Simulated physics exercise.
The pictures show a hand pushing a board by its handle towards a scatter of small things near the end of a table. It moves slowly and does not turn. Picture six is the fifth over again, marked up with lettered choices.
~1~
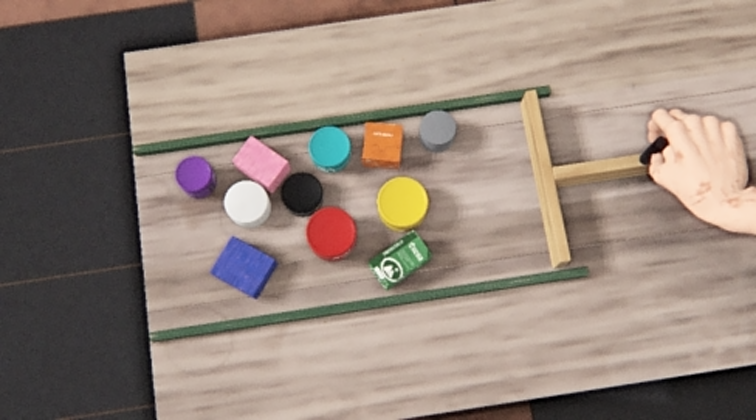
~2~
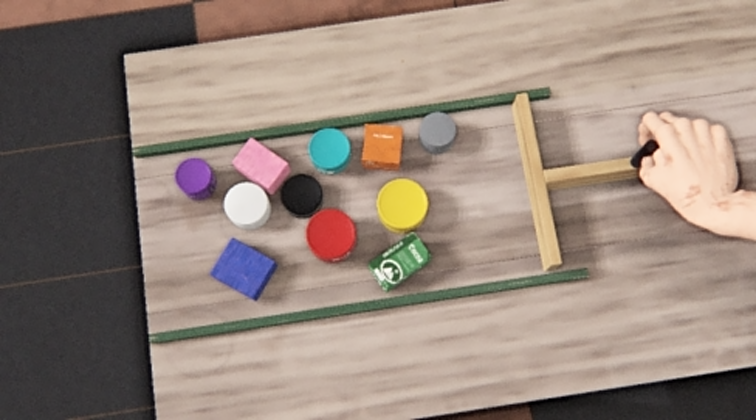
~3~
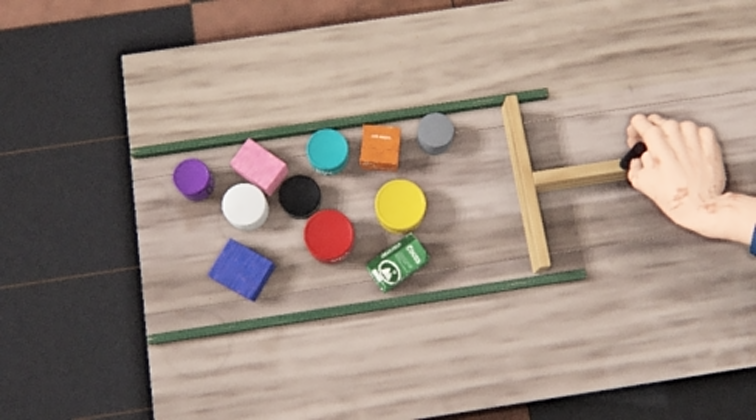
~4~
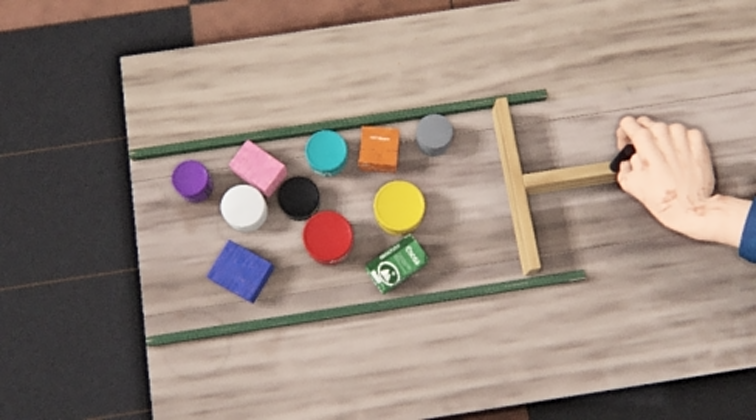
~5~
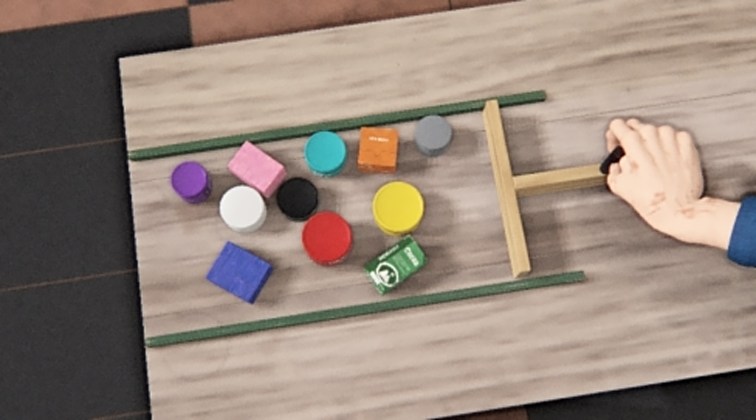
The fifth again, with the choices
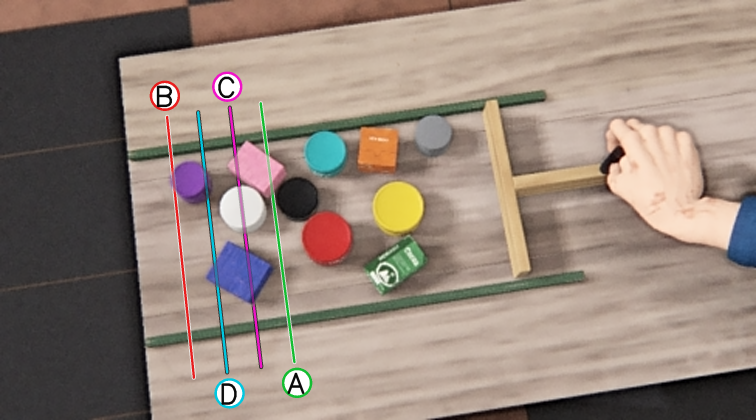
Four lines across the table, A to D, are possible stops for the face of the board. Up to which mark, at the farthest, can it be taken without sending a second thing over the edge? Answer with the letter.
No farther than A.
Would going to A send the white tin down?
No.
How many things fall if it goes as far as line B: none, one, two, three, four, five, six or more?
By then, six or more.
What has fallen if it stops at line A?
The purple jar.
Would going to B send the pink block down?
Yes.
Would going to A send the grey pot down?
No.
On the marked copy, A at (277, 228); B at (180, 243); C at (245, 233); D at (212, 238).
Following A. Soon after the start, board (426, 196); grey pot (390, 140); turquoise jar (315, 158).
Later, board (342, 209); purple jar (167, 187); pink block (202, 183).
In the end, board (278, 218); purple jar over the edge; pink block (138, 197); one fallen.
As for the rest, B drops eight; C drops two; D drops five.
